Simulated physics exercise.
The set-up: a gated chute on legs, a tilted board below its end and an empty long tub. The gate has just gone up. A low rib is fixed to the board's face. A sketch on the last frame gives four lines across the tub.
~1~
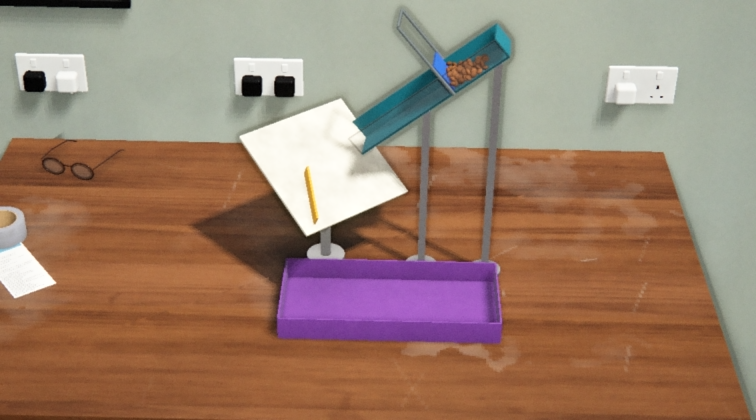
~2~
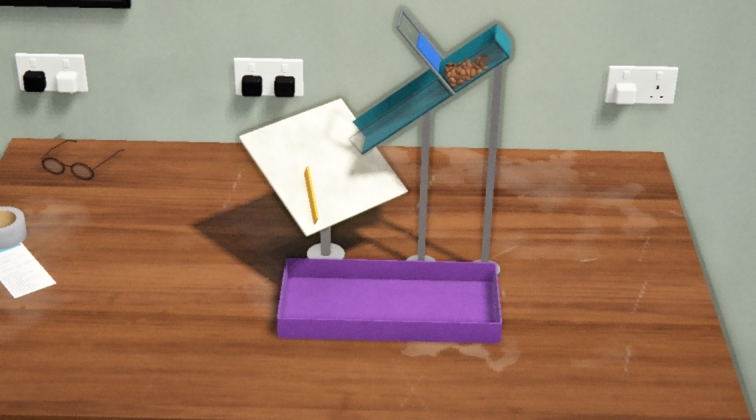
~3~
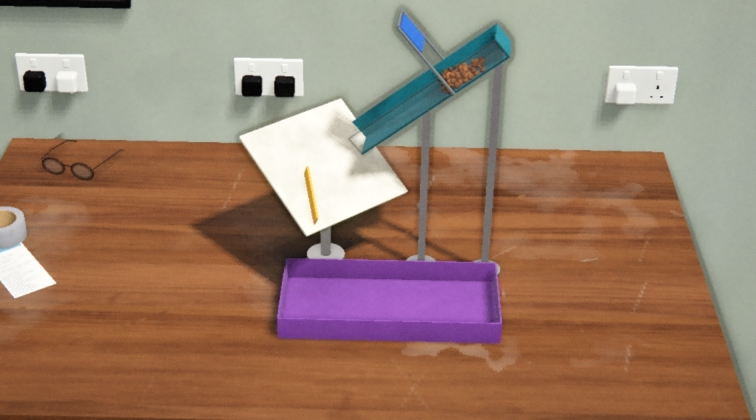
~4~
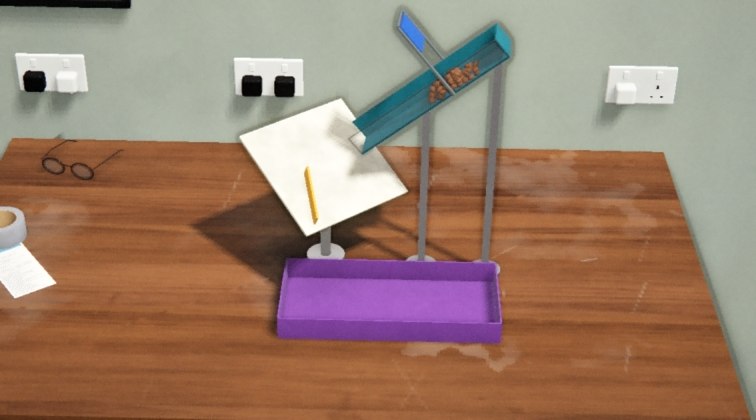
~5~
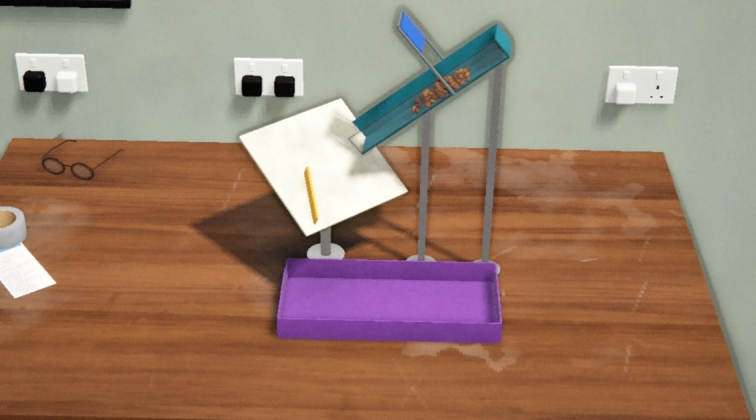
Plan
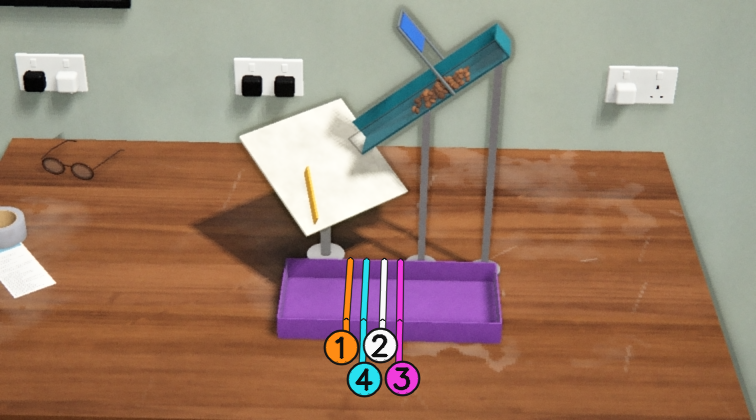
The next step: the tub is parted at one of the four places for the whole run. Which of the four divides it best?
Line 4 does it best.
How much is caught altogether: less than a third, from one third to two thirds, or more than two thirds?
It is more than two thirds.
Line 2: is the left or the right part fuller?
Left.
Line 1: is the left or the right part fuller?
The right side.
On the marked copy, line 1 crosses the front rim at (346, 320); line 2 crosses the front rim at (382, 321); line 3 crosses the front rim at (399, 321); line 4 crosses the front rim at (363, 320).
For line 1, of what is caught, close to a quarter on the left of the divider, the bulk on the right.
For line 2, of what is caught, the bulk on the left of the divider, close to a quarter on the right.
For line 3, of what is caught, all but a few on the left of the divider, a small share on the right.
For line 4, of what is caught, close to two thirds on the left of the divider, close to a third on the right.
